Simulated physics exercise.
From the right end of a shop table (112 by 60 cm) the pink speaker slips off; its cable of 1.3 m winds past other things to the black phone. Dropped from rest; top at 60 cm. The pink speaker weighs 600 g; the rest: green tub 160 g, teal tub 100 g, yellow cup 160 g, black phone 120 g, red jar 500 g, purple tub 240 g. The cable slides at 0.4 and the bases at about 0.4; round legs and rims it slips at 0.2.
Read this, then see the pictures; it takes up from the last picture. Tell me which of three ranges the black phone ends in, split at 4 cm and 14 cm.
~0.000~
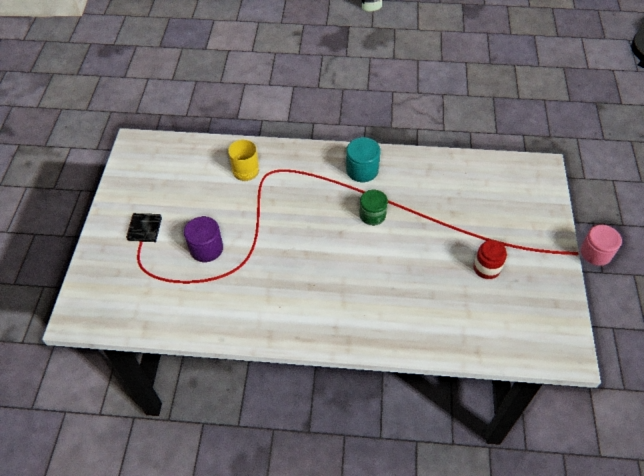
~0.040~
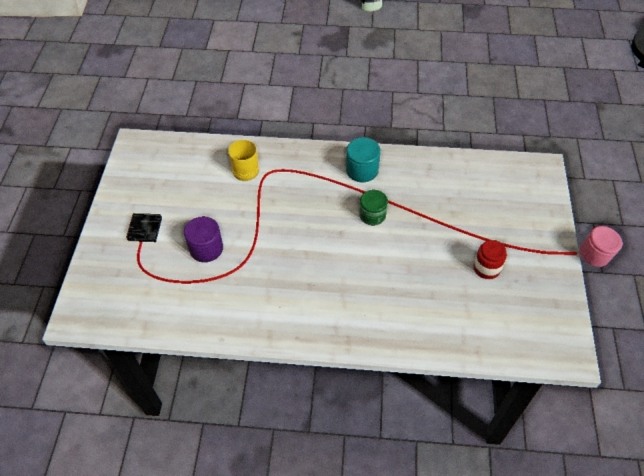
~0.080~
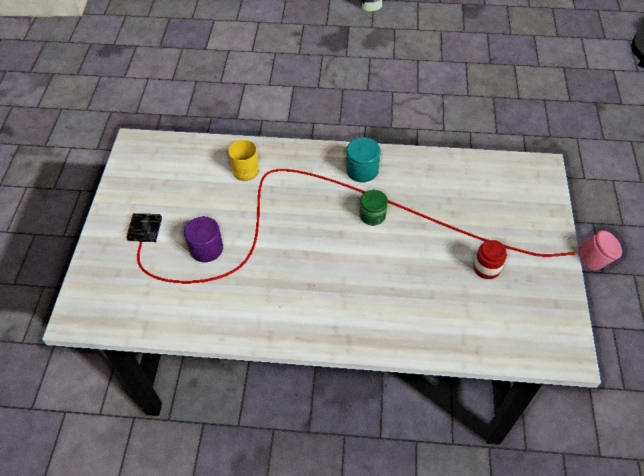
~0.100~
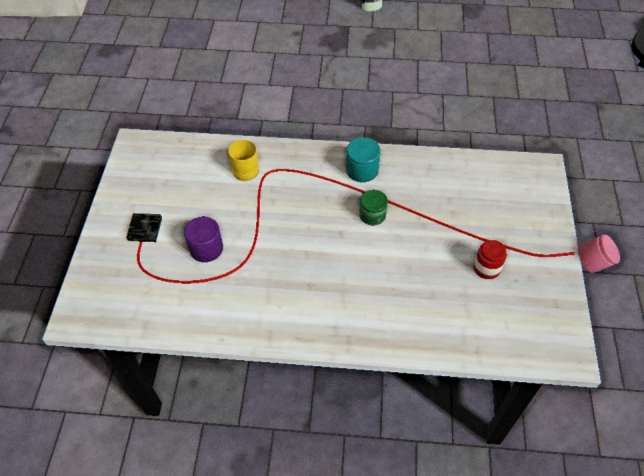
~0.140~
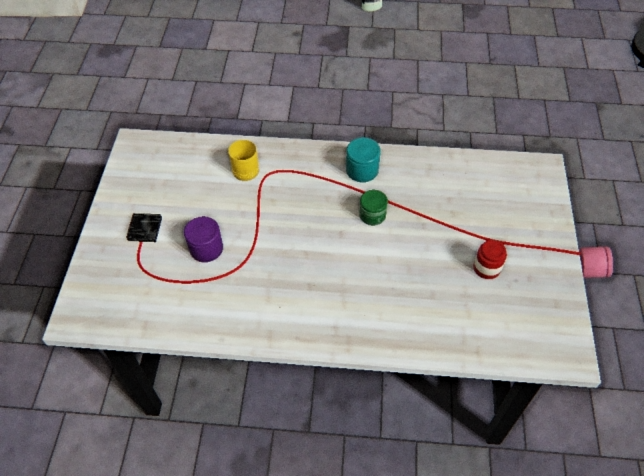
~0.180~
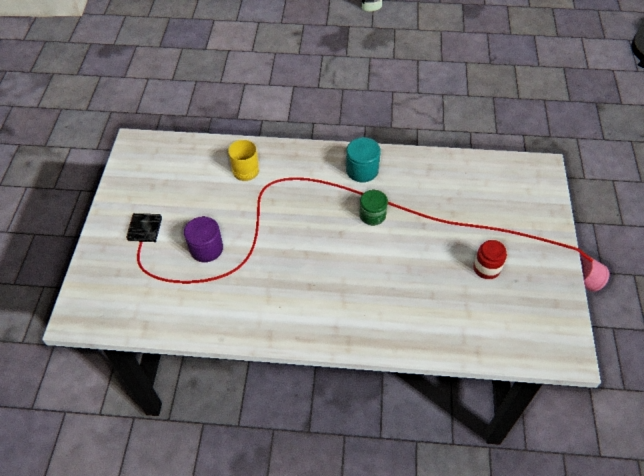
It is left far out.
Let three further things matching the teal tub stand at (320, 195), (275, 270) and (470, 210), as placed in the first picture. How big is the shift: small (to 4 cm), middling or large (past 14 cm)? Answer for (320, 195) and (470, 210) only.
Big and slight.
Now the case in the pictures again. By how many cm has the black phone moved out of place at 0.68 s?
Black phone: Roughly 40 cm.
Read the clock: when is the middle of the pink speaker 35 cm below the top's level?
0.34 s.
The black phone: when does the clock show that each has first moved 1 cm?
Black phone at 0.34 s on the clock.
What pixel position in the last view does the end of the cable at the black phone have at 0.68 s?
Near (318, 281).
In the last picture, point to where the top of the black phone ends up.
Rest point, last frame: Approx. (347, 305).
By 0.4 s, the cable's tail end at (205, 253); black phone 13 cm off its start, green tub 7 cm off its start, purple tub 5 cm off its start.
By 0.7 s, the cable's tail end at (318, 281); black phone 42 cm off its start, green tub 16 cm off its start, purple tub 13 cm off its start.
By 0.9 s, the cable's tail end at (347, 292); black phone 50 cm off its start at (347, 305), green tub 16 cm off its start at (401, 256), purple tub 13 cm off its start at (239, 193).
By 1.2 s, the cable's tail end at (347, 292); black phone 50 cm off its start, green tub 16 cm off its start, purple tub 13 cm off its start.
By 2.4 s, the cable's tail end at (347, 292); black phone 50 cm off its start at (347, 305), green tub 16 cm off its start at (401, 256), purple tub 13 cm off its start at (239, 193), pink speaker over the edge.
